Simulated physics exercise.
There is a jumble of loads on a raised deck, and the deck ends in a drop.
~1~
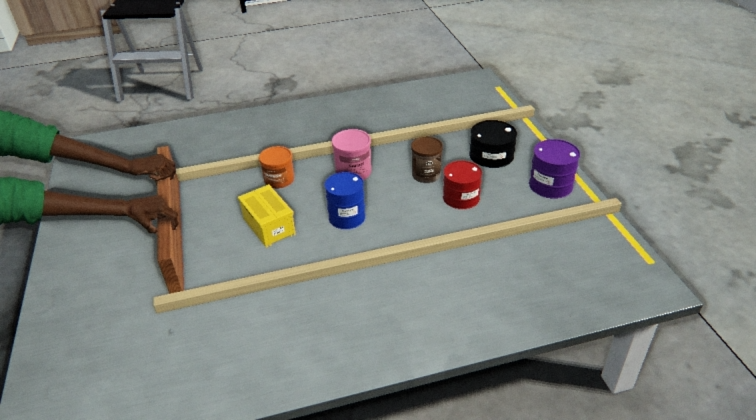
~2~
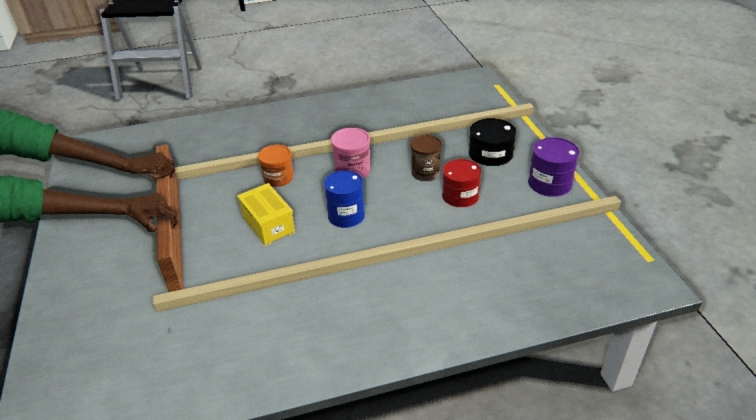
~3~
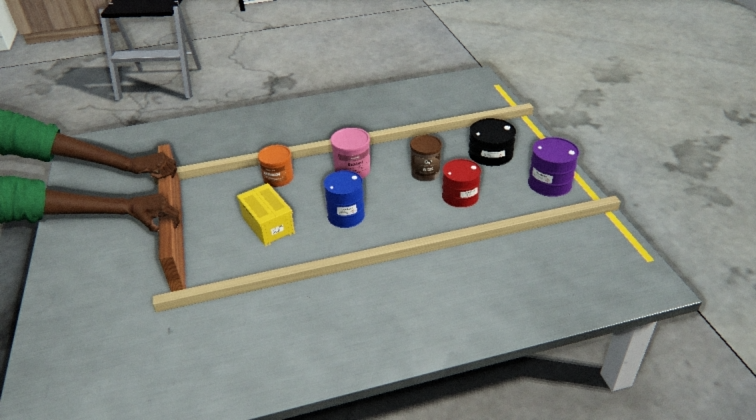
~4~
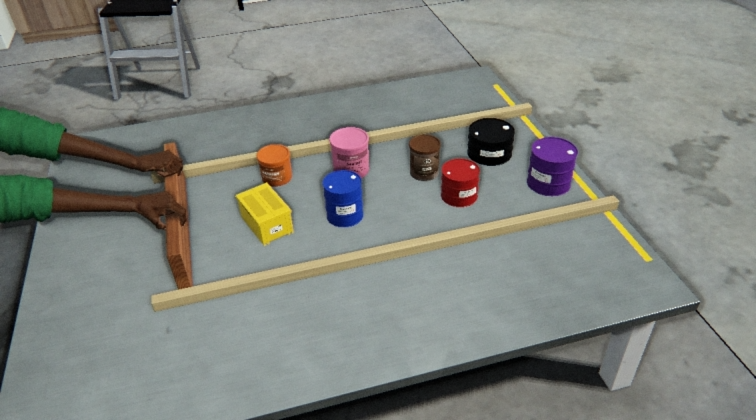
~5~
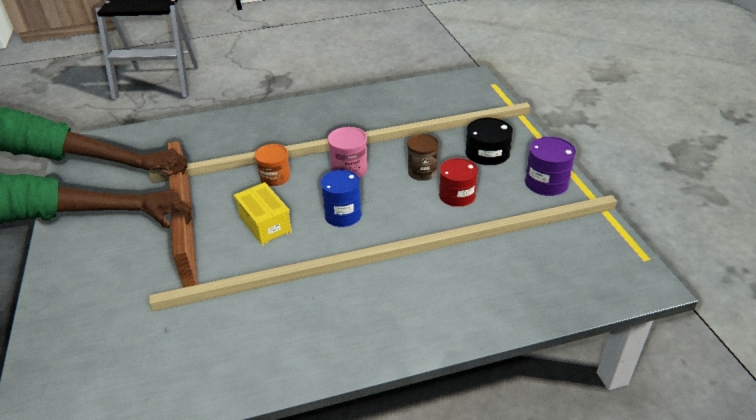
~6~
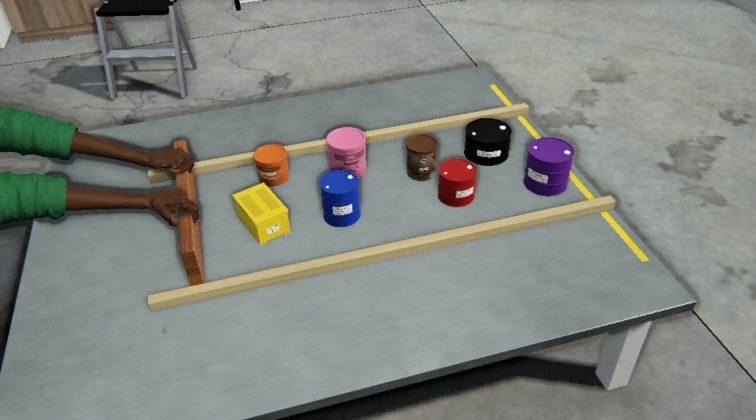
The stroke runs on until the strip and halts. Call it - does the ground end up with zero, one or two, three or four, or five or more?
The ground ends up with five or more.
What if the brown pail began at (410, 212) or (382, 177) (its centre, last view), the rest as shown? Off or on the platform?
First place: It goes off; second place: It goes off.
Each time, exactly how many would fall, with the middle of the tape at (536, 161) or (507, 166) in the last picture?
That would be 5, then 2.
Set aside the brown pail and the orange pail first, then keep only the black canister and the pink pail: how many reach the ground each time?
First try: 6 fallen; other try: 6.
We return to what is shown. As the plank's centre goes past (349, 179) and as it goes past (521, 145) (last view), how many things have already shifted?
4 and 8.
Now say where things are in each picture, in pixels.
The first picture shows purple canister (554, 169); black canister (493, 144); red canister (462, 185); plank (170, 216); tape (561, 159).
The second picture shows black canister (492, 142); plank (169, 215).
The third picture shows red canister (461, 183); pink pail (351, 155).
The fourth picture shows purple canister (552, 167); yellow tote (265, 214).
The fifth picture shows black canister (489, 141); brown pail (423, 158).
The sixth picture shows purple canister (548, 167); black canister (487, 142); red canister (457, 183); plank (189, 210); tape (555, 157).
Soon after, none off yet; purple canister at rest near (548, 167); black canister at rest near (487, 142); red canister at rest near (457, 183).
Then, none off yet; purple canister moved about its own width near (575, 164); black canister moved a little near (504, 141); red canister moved well along near (541, 179).
At rest, the number that fall off is five or more; fallen, yellow tote, orange pail, blue canister, pink pail, brown pail, red canister, black canister and purple canister.
